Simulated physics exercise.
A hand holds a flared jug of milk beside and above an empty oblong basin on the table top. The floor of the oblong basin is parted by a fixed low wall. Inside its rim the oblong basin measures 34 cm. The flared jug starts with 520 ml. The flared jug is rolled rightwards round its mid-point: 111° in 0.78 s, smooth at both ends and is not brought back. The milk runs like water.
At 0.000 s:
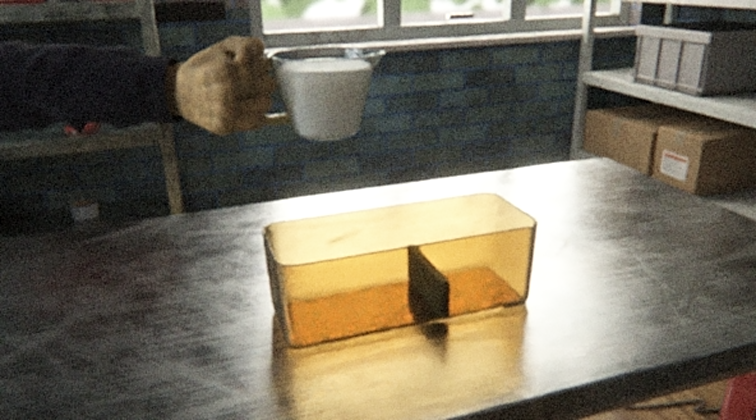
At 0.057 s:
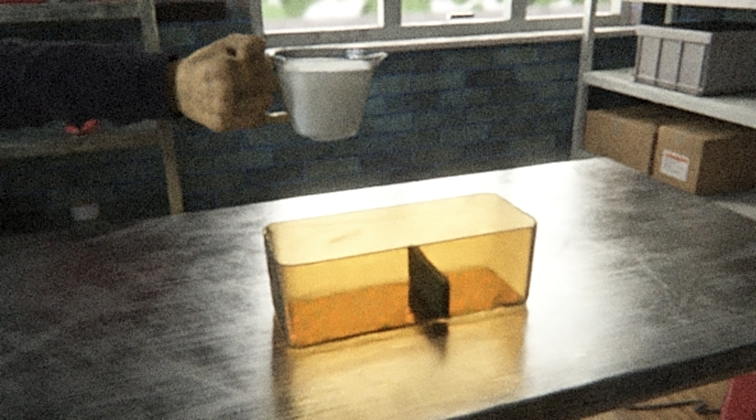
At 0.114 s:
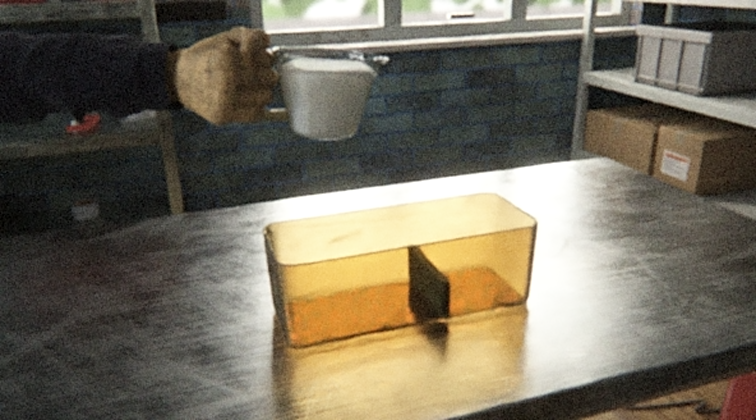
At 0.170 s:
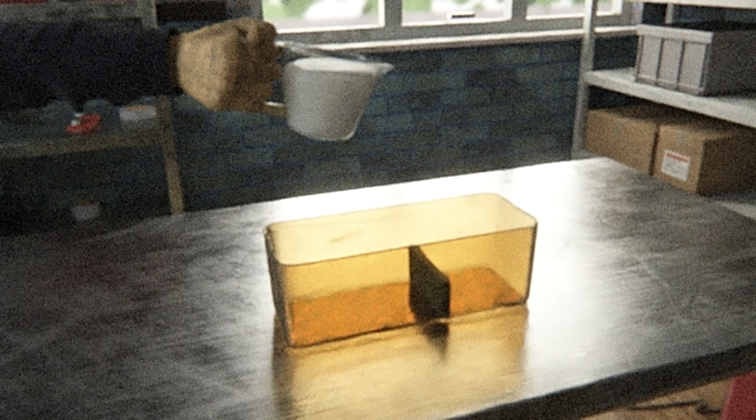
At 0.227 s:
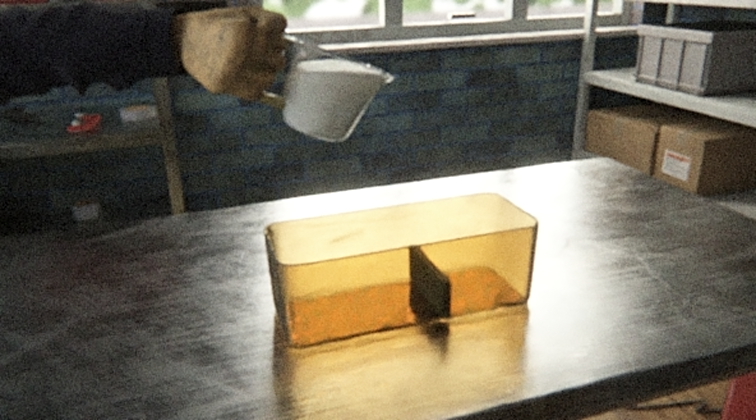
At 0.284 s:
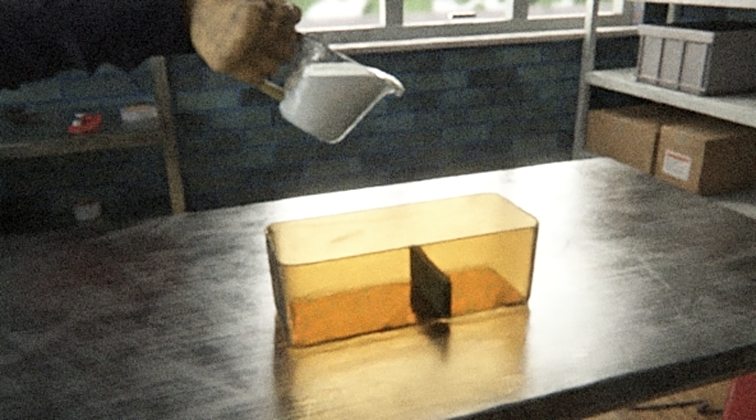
Gloved hand tilting a clear jug of white liquid rightwards above an amber divided basin on a dark, shiny table top.
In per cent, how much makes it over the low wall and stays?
The far part has some 45 per cent.
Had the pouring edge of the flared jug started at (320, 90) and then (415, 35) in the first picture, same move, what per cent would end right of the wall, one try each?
First 5, then 85 per cent.
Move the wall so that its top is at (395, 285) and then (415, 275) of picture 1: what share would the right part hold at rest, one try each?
In turn about 80 and 70 per cent.
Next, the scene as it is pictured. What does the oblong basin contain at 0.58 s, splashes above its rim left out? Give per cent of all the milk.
About 34 per cent.
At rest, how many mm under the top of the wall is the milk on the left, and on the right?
Some 42 mm on the left and 38 mm on the right.
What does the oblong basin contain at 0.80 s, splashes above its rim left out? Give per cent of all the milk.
Some 94 per cent.
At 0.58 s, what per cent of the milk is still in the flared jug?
Some 28 per cent.
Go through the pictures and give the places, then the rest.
Tilt 0°; pouring edge (385, 51); surface from (274, 69) to (369, 62); the oblong basin's rim runs from (269, 246) to (516, 208); the wall's top is at (427, 263), in the first frame.
Tilt 1°; pouring edge (386, 53); surface from (276, 69) to (371, 63), in the second frame.
Tilt 6°; pouring edge (389, 58); surface from (278, 67) to (372, 64), in the third frame.
Tilt 13°; pouring edge (392, 66); surface from (283, 67) to (377, 67), in the fourth frame.
Tilt 22°; pouring edge (395, 77); surface from (286, 70) to (388, 71), in the fifth frame.
Tilt 33°; pouring edge (396, 90); surface from (288, 77) to (390, 83); 4 per cent is over the edge, in the sixth frame.
After 0.58 s the tilt is 94° and 28 per cent is still to pour, 3 is left of the wall and 30 right of it.
After 0.80 s the tilt is 111° and 1 per cent is still to pour, 49 is left of the wall and 44 right of it.
After 1.03 s the tilt is 111° and 0 per cent is still to pour, 52 is left of the wall and 44 right of it.
After 1.28 s the tilt is 111° and 0 per cent is still to pour, 53 is left of the wall and 45 right of it.
In the end 53 per cent lies left of the wall, 45 right of it and 2 outside.
